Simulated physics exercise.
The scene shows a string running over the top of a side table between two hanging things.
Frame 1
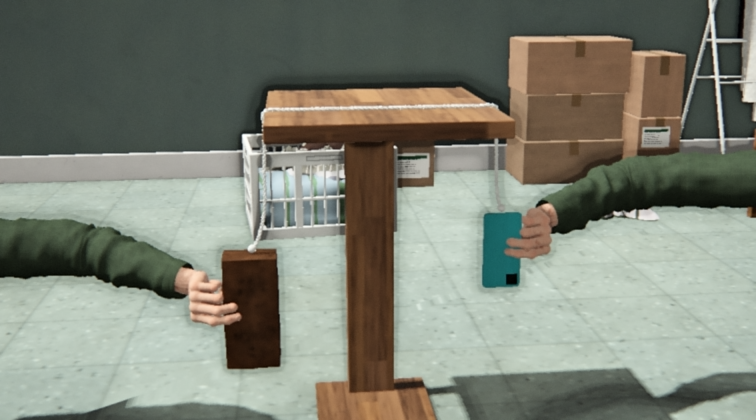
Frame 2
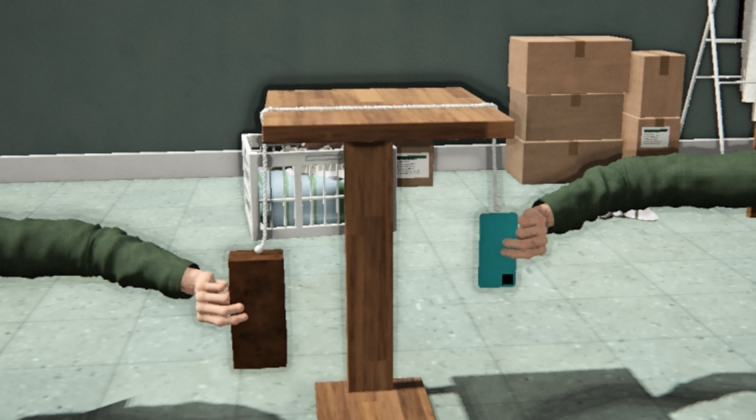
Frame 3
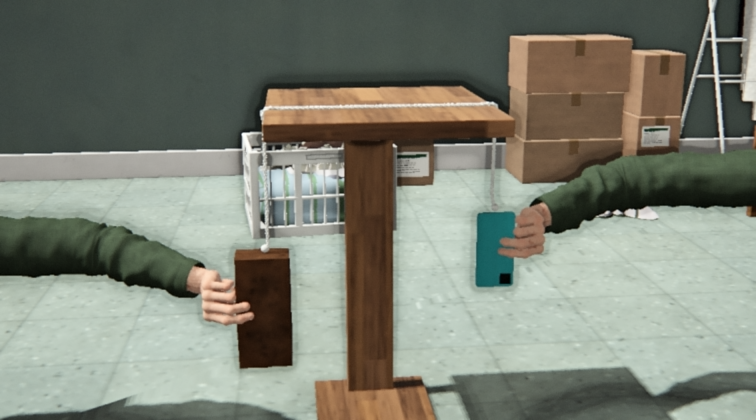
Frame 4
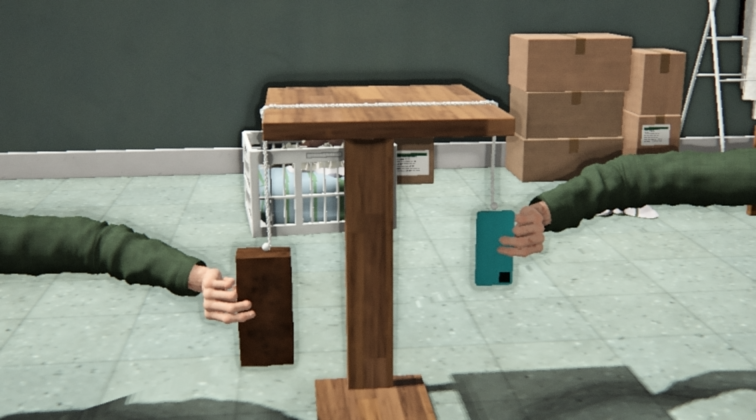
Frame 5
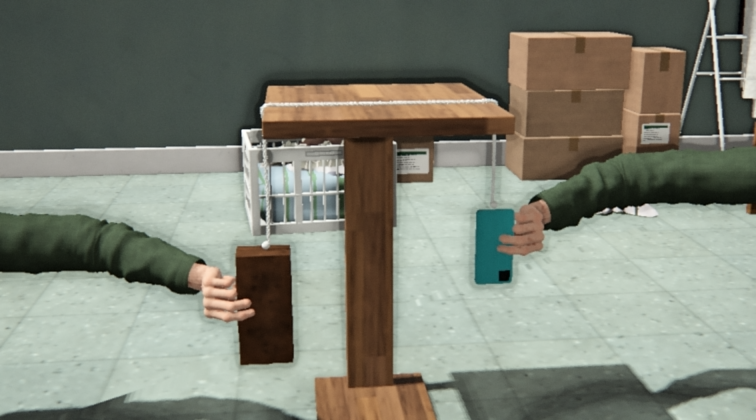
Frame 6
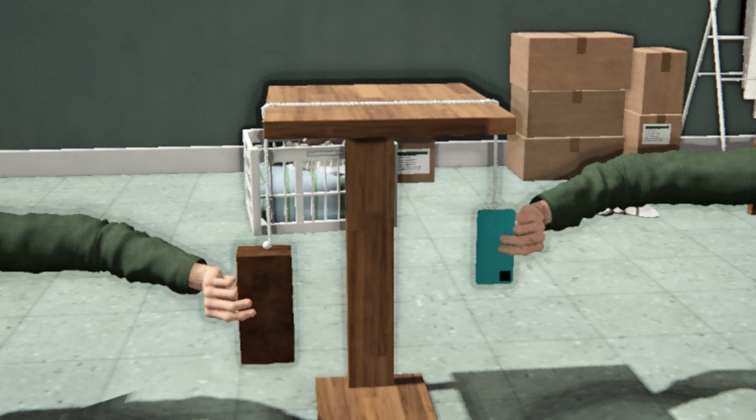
Hands holding a brown block and a teal phone tied to a string over a wooden table, shifting them slightly inward.
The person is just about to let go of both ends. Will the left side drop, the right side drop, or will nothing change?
The left side drops.
Then, 0.74 s past the final frame, left brick down on the floor near (277, 407); right phone pulled up onto the top.
Then, 1.28 s past the final frame, left brick down on the floor near (276, 407); right phone down on the floor.
When it is over, left brick down on the floor near (276, 407); right phone down on the floor. The string goes down on the left.
